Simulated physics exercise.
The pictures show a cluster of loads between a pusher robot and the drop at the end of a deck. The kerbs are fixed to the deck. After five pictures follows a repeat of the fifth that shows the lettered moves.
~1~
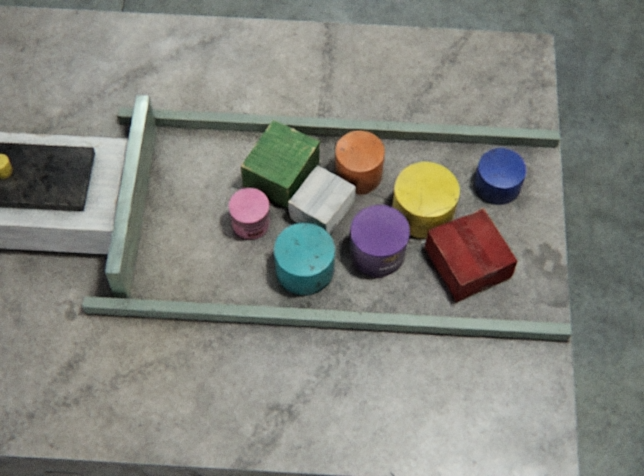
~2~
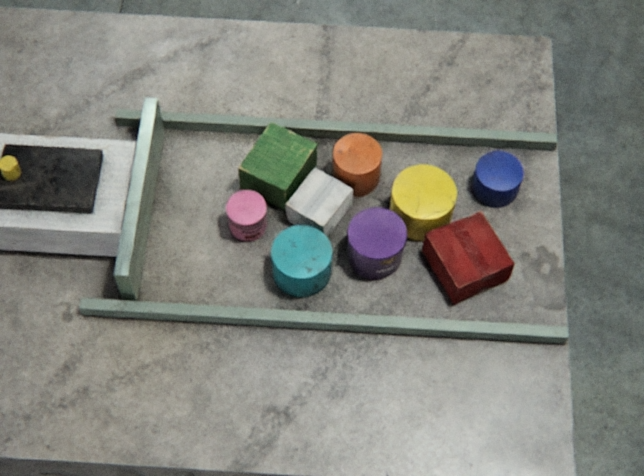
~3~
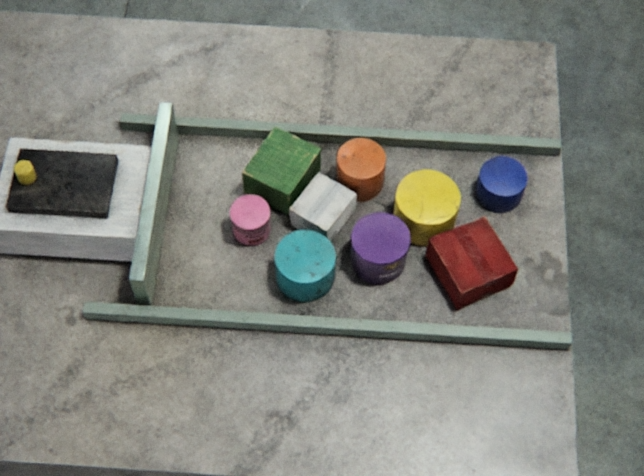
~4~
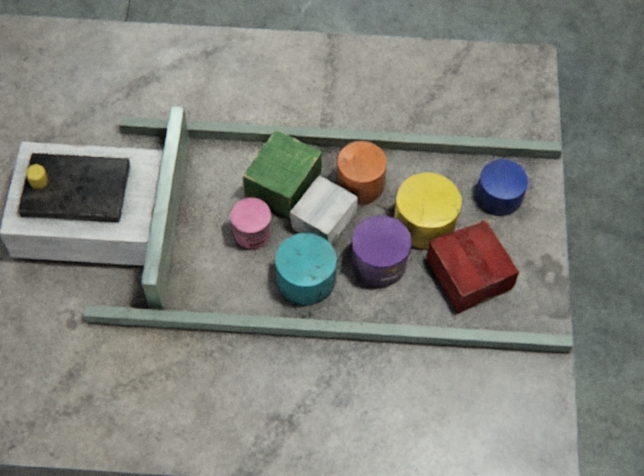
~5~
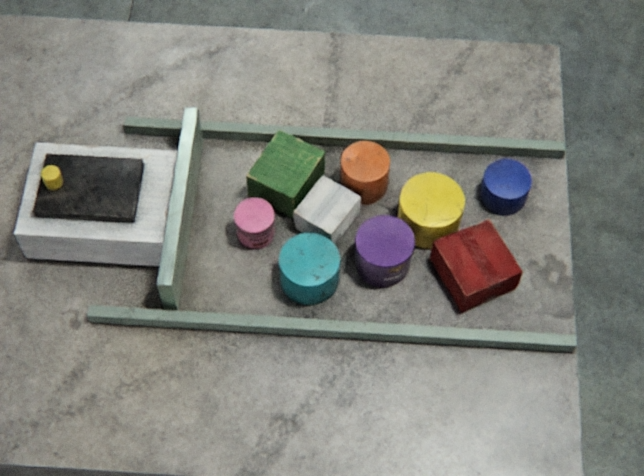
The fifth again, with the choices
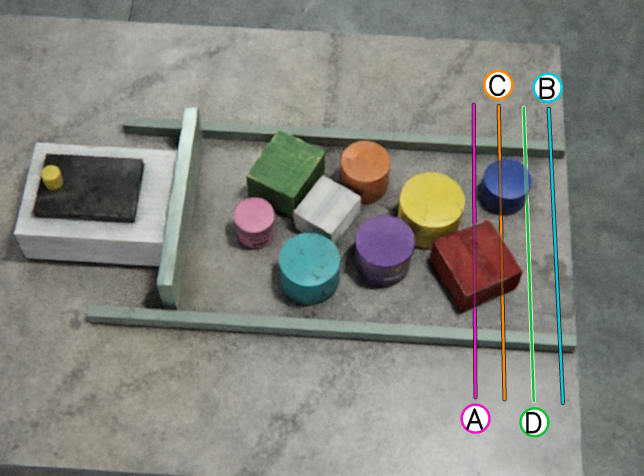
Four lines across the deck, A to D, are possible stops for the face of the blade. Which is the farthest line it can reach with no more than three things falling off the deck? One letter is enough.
No fourth one falls up to A.
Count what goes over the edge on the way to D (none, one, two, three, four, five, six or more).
In all, six or more.
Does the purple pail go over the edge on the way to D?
By then, yes.
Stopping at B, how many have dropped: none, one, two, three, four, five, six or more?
Six or more.
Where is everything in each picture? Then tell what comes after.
Robot (47, 176); turquoise canister (304, 259); white parcel (322, 202), in the first frame.
Robot (55, 178); blue canister (498, 179), in the second frame.
Robot (71, 182); purple pail (379, 249), in the third frame.
Robot (83, 186); green crate (283, 174), in the fourth frame.
Robot (97, 187); pink pail (255, 224); turquoise canister (309, 269); white parcel (327, 212), in the fifth frame.
On the marked copy, A at (475, 240); B at (555, 245); C at (501, 241); D at (528, 243).
Taking A. A third of the way, robot (203, 193); orange canister (377, 165); green crate (324, 171).
Two thirds of the way, robot (311, 200); blue canister (550, 168); red box (525, 258).
When it is over, robot (393, 204); yellow canister over the edge; red box over the edge; three fallen.
As for the rest, B drops nine; C drops five; D drops six.
